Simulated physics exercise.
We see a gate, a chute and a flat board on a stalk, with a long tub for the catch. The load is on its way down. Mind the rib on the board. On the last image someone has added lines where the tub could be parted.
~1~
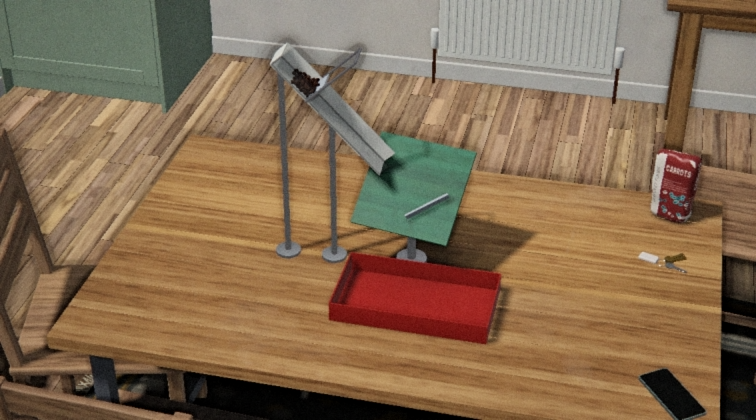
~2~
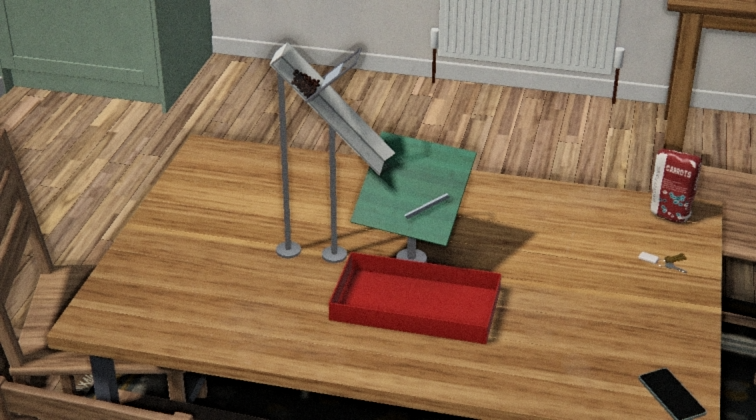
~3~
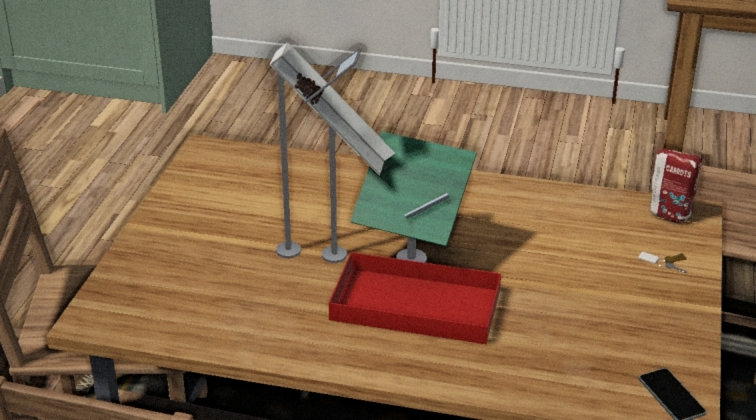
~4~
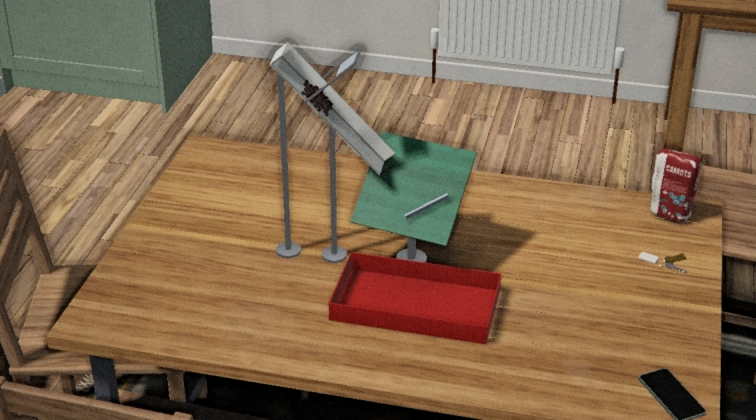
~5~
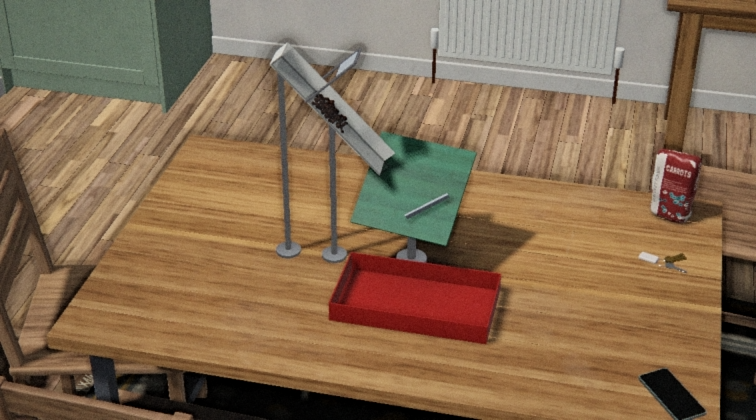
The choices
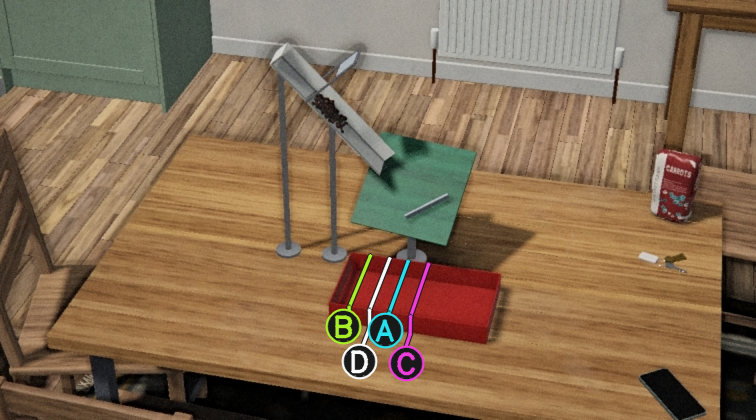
A wooden table held a raised metal chute, a tilted green board and an empty red tray; a small gate swung up, and a clump of little dark brown pieces slid partway down the chute.
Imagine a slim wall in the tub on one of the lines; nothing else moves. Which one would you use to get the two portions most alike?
D.
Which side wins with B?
The right side.
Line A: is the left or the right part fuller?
More lands on the left.
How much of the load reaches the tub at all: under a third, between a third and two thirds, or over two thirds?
It is over two thirds.
On the marked copy, line A crosses the front rim at (389, 312); line B crosses the front rim at (349, 306); line C crosses the front rim at (410, 315); line D crosses the front rim at (369, 309).
With A, of what is caught, all but a few on the left of the divider, a small share on the right.
With B, of what is caught, none at all on the left of the divider, the whole lot on the right.
With C, of what is caught, all but a few on the left of the divider, only a few on the right.
With D, of what is caught, close to half on the left of the divider, close to half on the right.
